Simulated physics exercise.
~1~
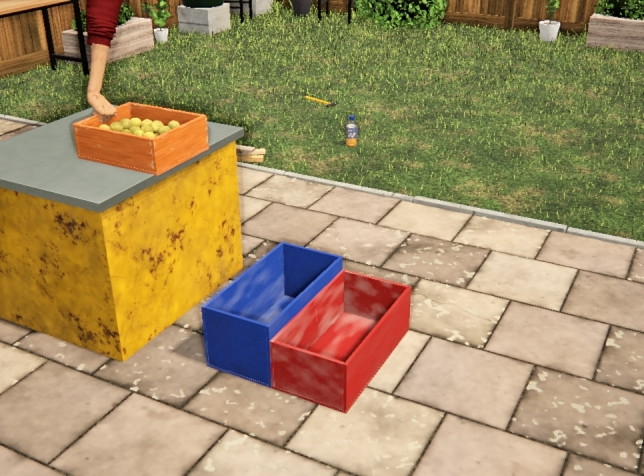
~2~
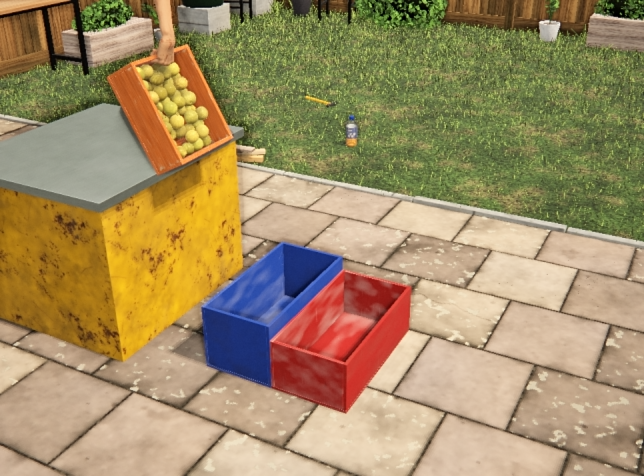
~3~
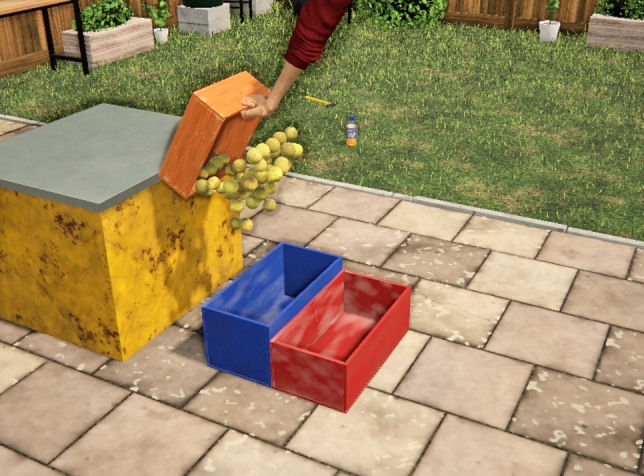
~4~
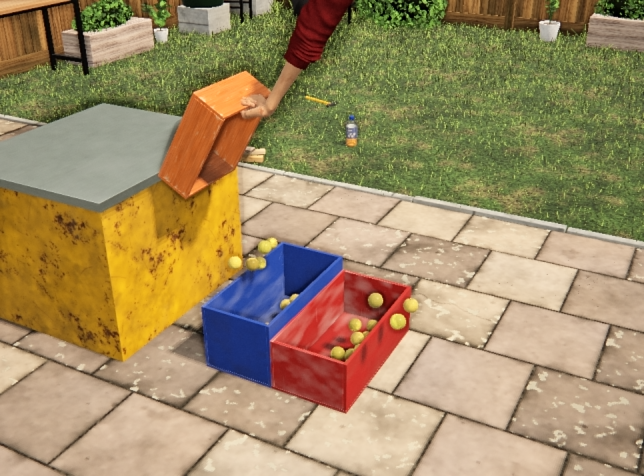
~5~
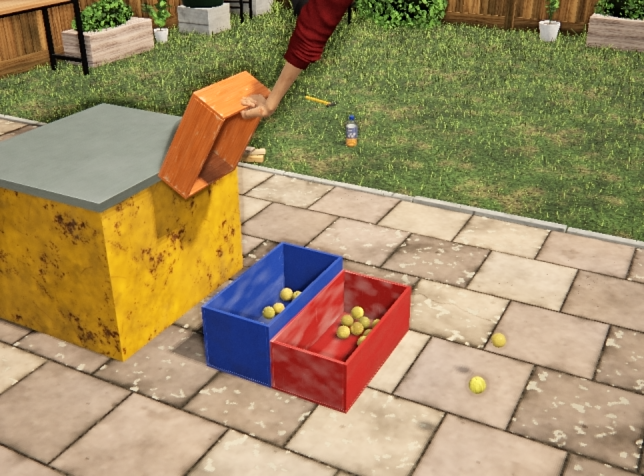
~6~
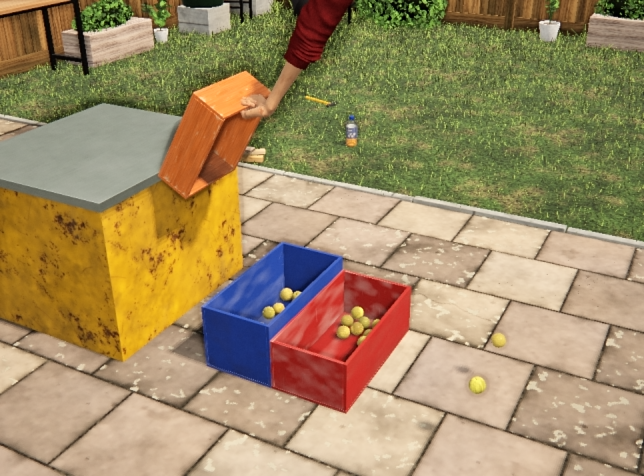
A hand tipped an orange crate of yellow apples over the edge of a yellow bench, spilling them down toward a blue bin and a red tub. Most landed inside the two, while a couple ended up on the paving beyond the red tub.
